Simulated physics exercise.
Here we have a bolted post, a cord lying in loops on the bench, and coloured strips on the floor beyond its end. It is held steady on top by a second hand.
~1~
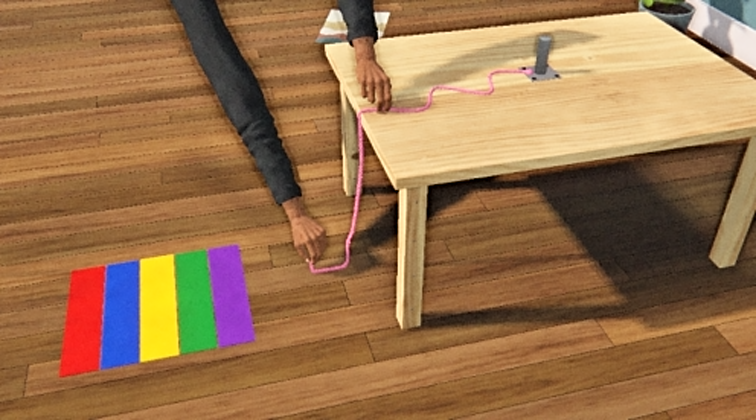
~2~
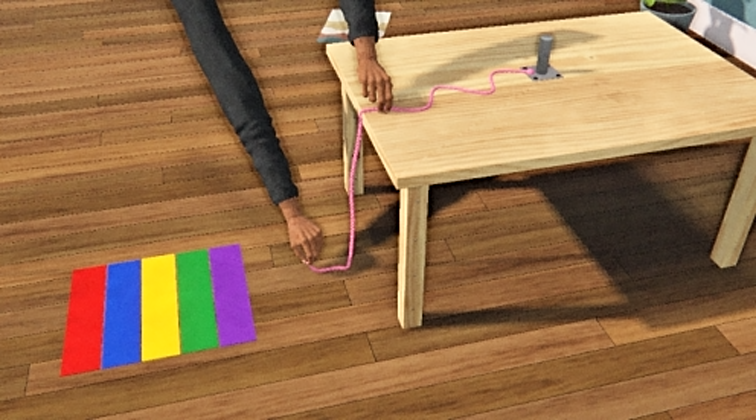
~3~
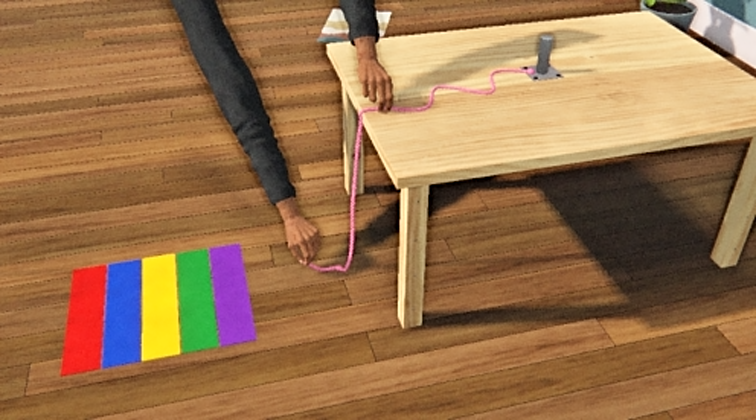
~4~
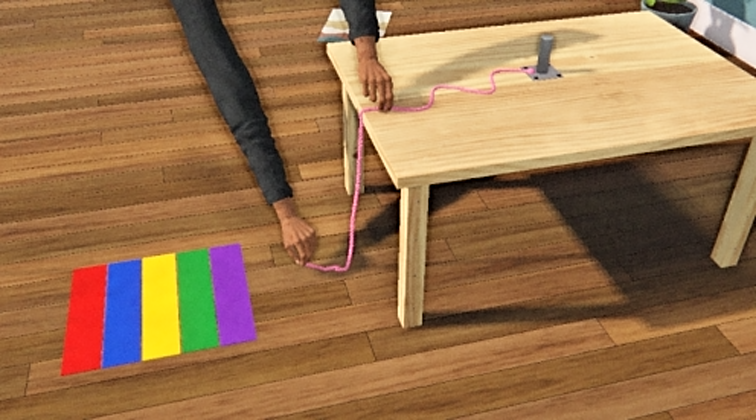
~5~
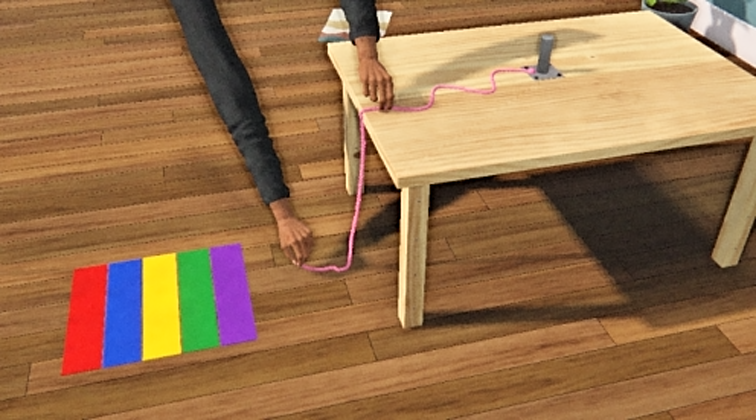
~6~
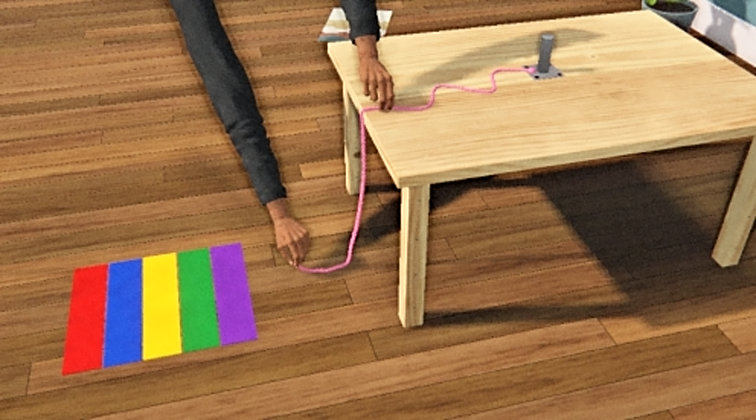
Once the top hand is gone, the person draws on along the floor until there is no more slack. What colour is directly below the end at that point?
The colour below it is blue.
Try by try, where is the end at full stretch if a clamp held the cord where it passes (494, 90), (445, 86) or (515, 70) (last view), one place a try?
Pixel places, try by try: (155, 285), (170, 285), (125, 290).
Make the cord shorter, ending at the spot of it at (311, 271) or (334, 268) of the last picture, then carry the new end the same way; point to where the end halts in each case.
The first cut gives (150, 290) and the second gives (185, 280).
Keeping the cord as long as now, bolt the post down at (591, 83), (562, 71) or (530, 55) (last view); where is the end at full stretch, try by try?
Try by try: (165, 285), (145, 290) and (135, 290).
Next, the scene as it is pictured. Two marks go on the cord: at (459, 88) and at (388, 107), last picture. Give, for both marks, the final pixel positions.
Result - first point (426, 92), second point (330, 130).
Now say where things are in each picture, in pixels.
End (312, 262); purple (235, 324); green (197, 331); yellow (159, 338); blue (121, 345); red (81, 352), in the first frame.
End (308, 262); cord through (497, 72) (467, 91) (426, 109) (360, 128) (352, 199) (350, 258), in the second frame.
End (305, 263), in the third frame.
End (302, 263); cord through (498, 71) (467, 90) (427, 108) (361, 127) (356, 198) (349, 259), in the fourth frame.
End (298, 263), in the fifth frame.
End (295, 264); cord through (499, 71) (468, 90) (427, 107) (363, 126) (361, 197) (350, 257), in the sixth frame.
Soon after, end near (181, 283); over green.
After that, end near (143, 289); over yellow.
At the stop, end near (121, 293); over blue. The blue one.
